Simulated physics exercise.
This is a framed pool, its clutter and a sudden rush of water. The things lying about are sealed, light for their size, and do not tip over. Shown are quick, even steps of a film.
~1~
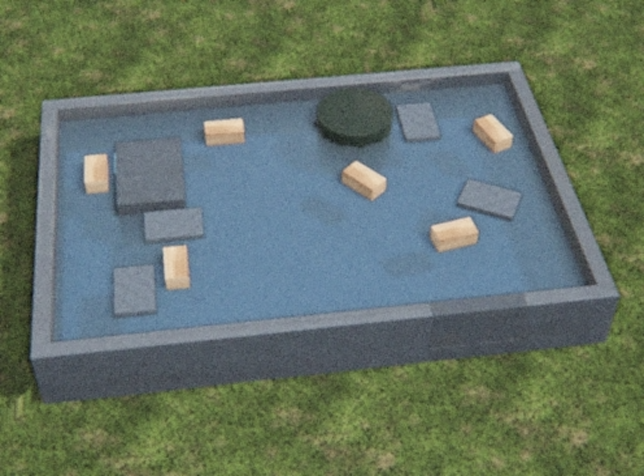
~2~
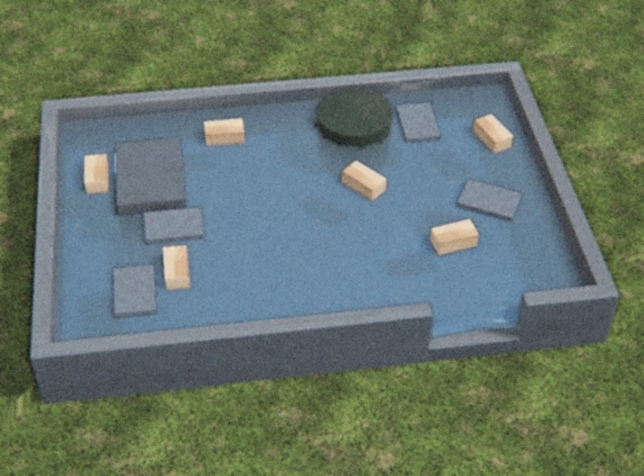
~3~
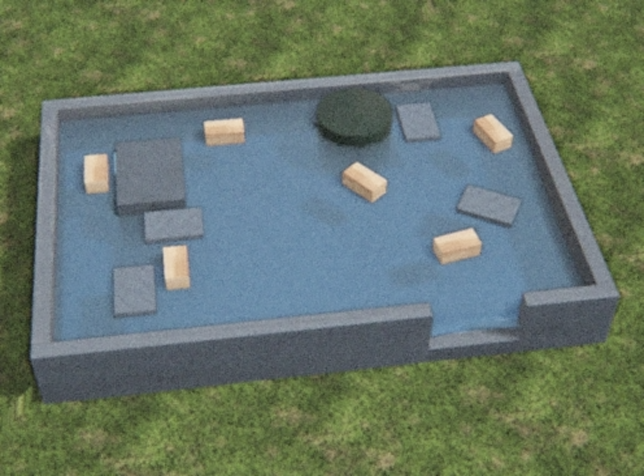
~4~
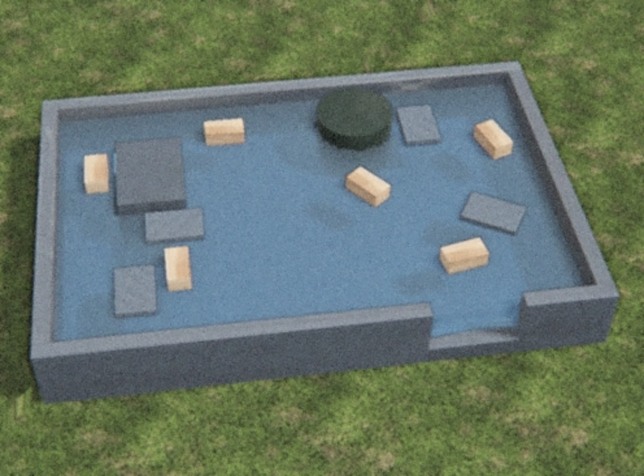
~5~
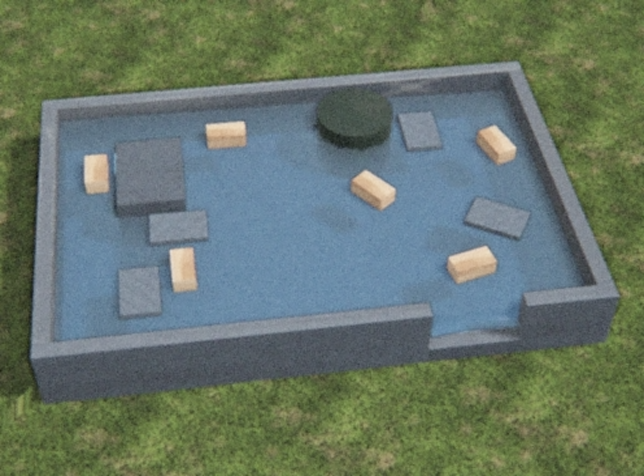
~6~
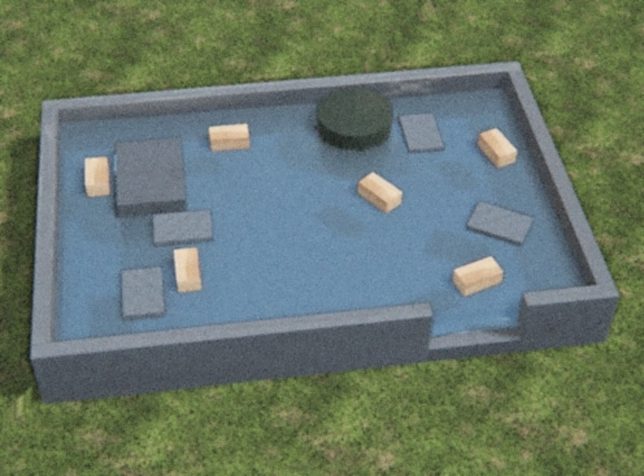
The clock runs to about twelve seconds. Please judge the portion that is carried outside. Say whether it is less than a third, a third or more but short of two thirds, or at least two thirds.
Below a third.
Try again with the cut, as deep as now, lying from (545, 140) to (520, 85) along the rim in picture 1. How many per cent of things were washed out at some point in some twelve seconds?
It works out to some 50 in a hundred.
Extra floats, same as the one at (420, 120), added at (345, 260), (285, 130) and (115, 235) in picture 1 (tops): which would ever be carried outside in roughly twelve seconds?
Going through them one by one: Escaped / remained / remained.
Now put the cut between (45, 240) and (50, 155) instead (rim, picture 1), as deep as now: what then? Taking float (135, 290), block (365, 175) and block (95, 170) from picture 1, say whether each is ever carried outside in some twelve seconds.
The first exits, the second never exits, the third exits.
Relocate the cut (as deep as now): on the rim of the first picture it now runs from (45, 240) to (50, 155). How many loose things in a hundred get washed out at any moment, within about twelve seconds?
I'd put it near 40 per cent.
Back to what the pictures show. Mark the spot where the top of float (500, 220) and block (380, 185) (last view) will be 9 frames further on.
(509, 269) and (411, 209), give or take.
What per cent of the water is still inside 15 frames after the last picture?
About 76 percent.
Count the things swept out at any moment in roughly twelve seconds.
I make it 2 in total.
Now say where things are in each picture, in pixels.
The first frame shows a block at (455, 229) floats; a float at (490, 198), afloat; 0 of 10 have shifted.
The second frame shows a block at (455, 232), afloat; a float at (490, 198) floats; 0 of 10 have shifted.
The third frame shows a block at (458, 241) floats, close to its start; a float at (489, 204), afloat, close to its start; 1 of 10 have shifted.
The fourth frame shows a block at (465, 251), afloat, close to its start; a float at (493, 211) floats, close to its start; 3 of 10 have shifted.
The fifth frame shows a block at (473, 260) floats, close to its start; a float at (498, 216), afloat, close to its start; 5 of 10 have shifted.
The sixth frame shows a block at (479, 271) floats, a stride from its start; a float at (500, 221) floats, close to its start; 9 of 10 have shifted.
A moment on, 1 of 10 are out; 9 afloat.
Next, 1 of 10 are out; 9 afloat.
Later, 1 of 10 are out; 9 afloat.
In the end, 2 of 10 are out; 8 afloat.
